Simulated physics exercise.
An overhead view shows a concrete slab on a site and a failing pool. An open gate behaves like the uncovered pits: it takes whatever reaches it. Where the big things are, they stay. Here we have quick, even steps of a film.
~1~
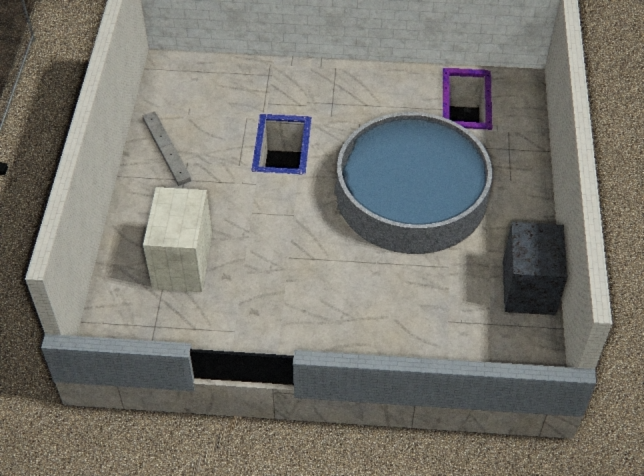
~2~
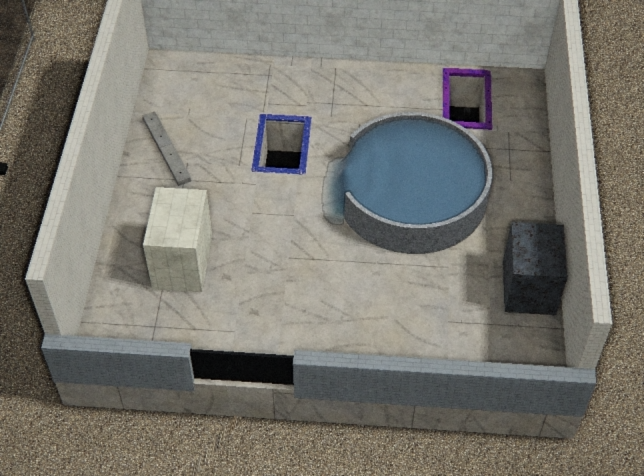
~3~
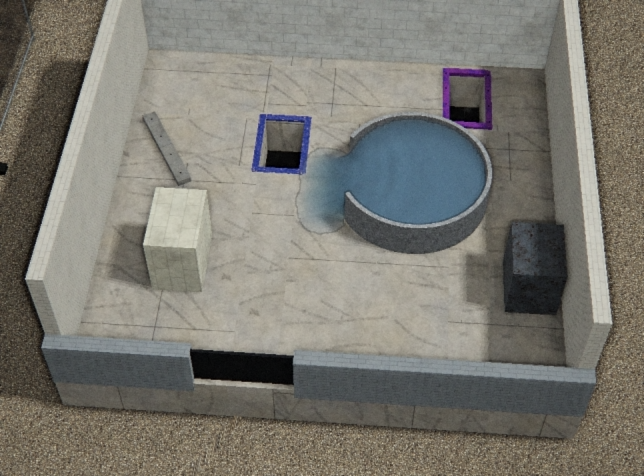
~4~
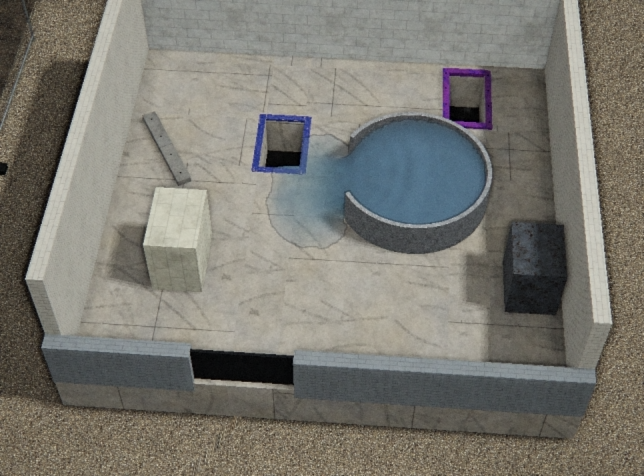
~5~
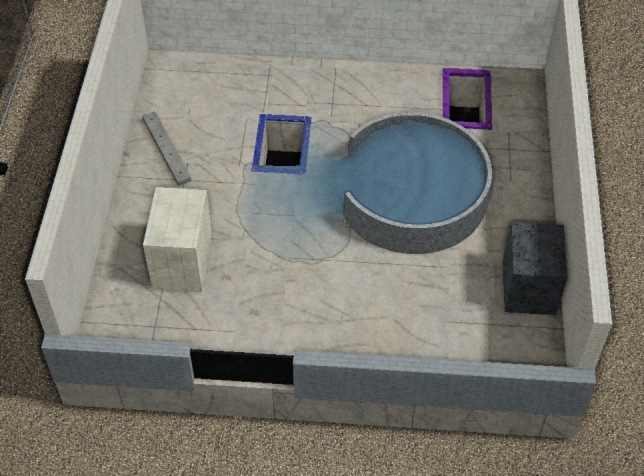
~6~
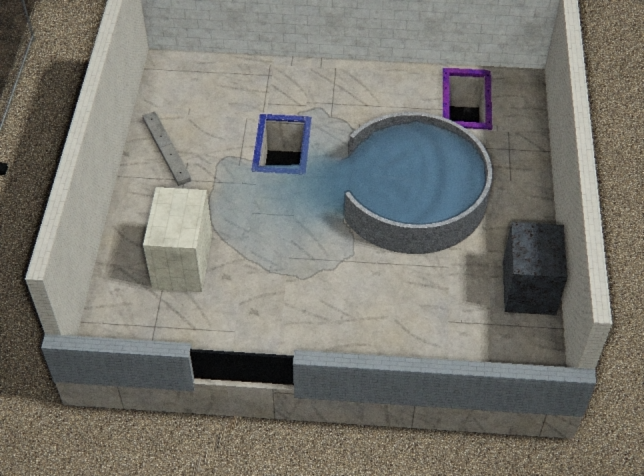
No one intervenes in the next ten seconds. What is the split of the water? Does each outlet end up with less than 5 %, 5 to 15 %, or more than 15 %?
Each ends thus: The gate with less than 5 %; the purple pit with less than 5 %; the blue pit with more than 15 %.
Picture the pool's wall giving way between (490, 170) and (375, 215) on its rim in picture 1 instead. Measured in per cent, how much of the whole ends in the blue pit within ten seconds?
About 6 percent ends up in the blue pit, by my reckoning.
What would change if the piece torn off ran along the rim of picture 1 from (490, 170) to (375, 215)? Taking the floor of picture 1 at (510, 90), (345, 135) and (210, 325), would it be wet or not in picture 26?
Taking them in order, I'd say swamped, not reached and swamped.
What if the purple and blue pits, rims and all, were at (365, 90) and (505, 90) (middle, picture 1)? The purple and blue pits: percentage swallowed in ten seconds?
Purple share 10%, blue share 0%.
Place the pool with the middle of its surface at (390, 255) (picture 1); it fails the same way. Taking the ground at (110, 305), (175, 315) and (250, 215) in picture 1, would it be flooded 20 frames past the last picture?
Checking the three spots, I get swamped, swamped, swamped.
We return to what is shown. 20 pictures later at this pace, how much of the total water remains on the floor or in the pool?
About 82 %.
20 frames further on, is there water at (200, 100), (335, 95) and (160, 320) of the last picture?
One after the other: Under water, free of water, covered.
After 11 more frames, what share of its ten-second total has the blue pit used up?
Something like 40 in a hundred.
A moment on, water covers 20 % of the floor; the gate 0 %, the purple pit 0 %, the blue pit 6 %.
Next, water covers 25 % of the floor; the gate 0 %, the purple pit 0 %, the blue pit 12 %.
Then, water covers 40 % of the floor; the gate 0 %, the purple pit 0 %, the blue pit 18 %.
Later, water covers 60 % of the floor; the gate 0 %, the purple pit 0 %, the blue pit 24 %.
In the end, water covers 85 % of the floor; the gate 0 %, the purple pit 0 %, the blue pit 29 %.
